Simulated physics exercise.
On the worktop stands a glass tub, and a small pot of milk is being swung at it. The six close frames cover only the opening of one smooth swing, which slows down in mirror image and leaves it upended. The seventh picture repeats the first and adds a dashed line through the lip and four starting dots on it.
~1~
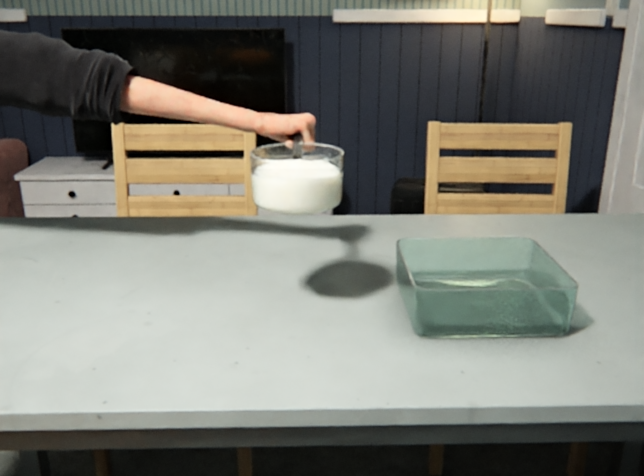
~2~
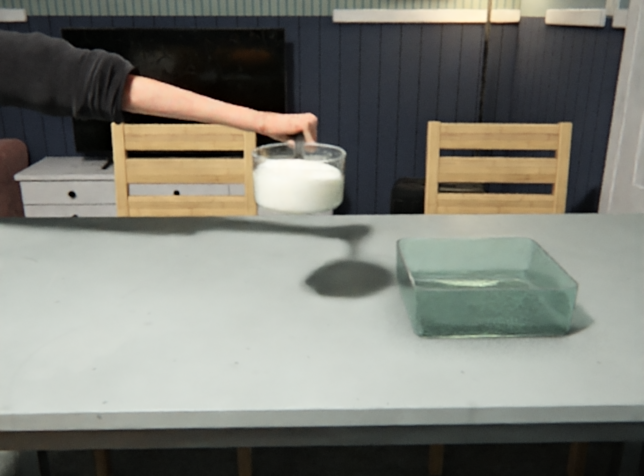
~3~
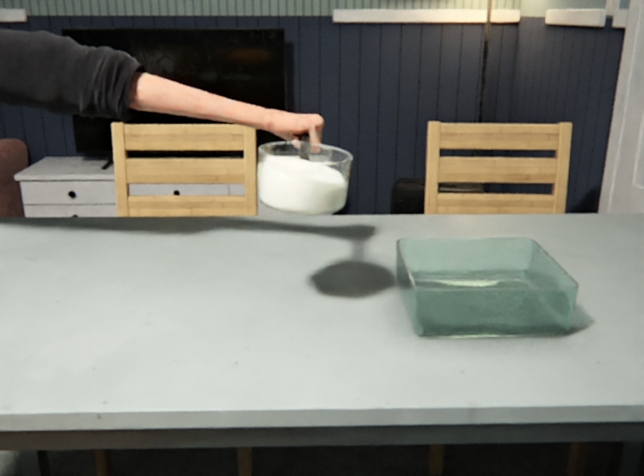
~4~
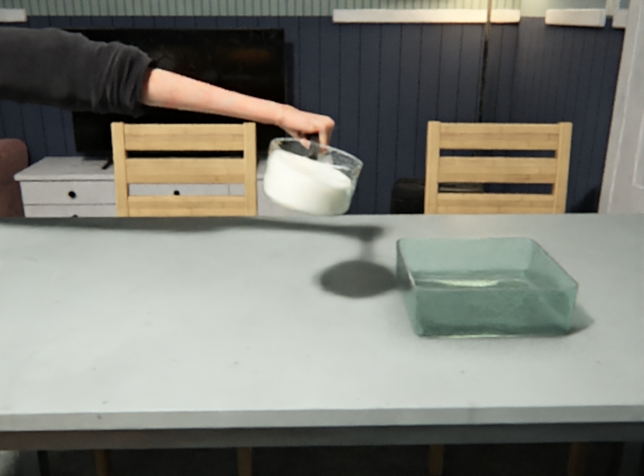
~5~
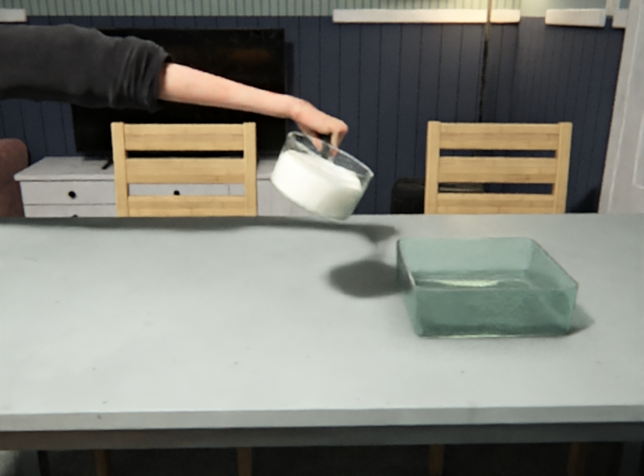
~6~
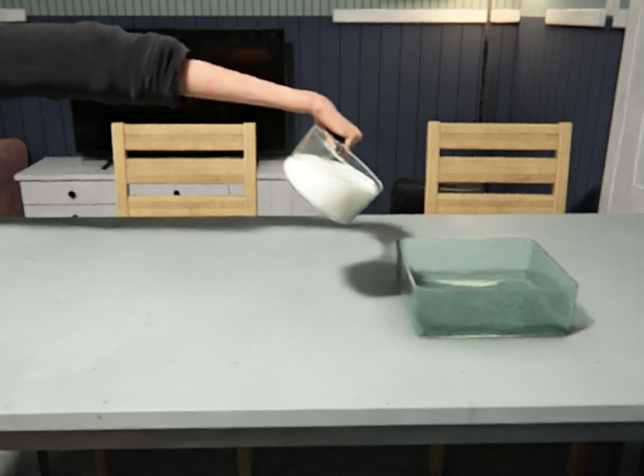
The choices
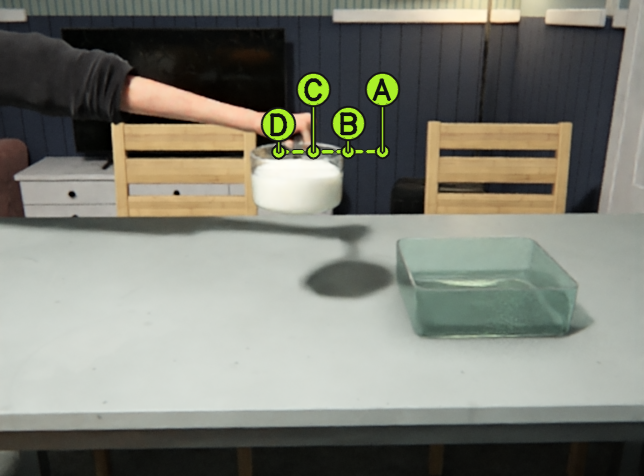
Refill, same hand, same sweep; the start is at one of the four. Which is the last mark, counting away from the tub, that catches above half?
C is the one.
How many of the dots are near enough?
Three of the four.
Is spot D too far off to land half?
Yes, it does.
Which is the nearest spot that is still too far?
Here it is spot D.
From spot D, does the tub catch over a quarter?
No, it does not.
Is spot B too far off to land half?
No.
On the marked copy, A at (382, 151); B at (348, 151); C at (313, 151); D at (278, 152).
With A, about 69 % lands in the tub, 4 % falls short and 27 % goes beside or beyond.
With B, about 67 % lands in the tub, 2 % falls short and 31 % goes beside or beyond.
With C, about 67 % lands in the tub, 17 % falls short and 16 % goes beside or beyond.
With D, about 14 % lands in the tub, 84 % falls short and 3 % goes beside or beyond.
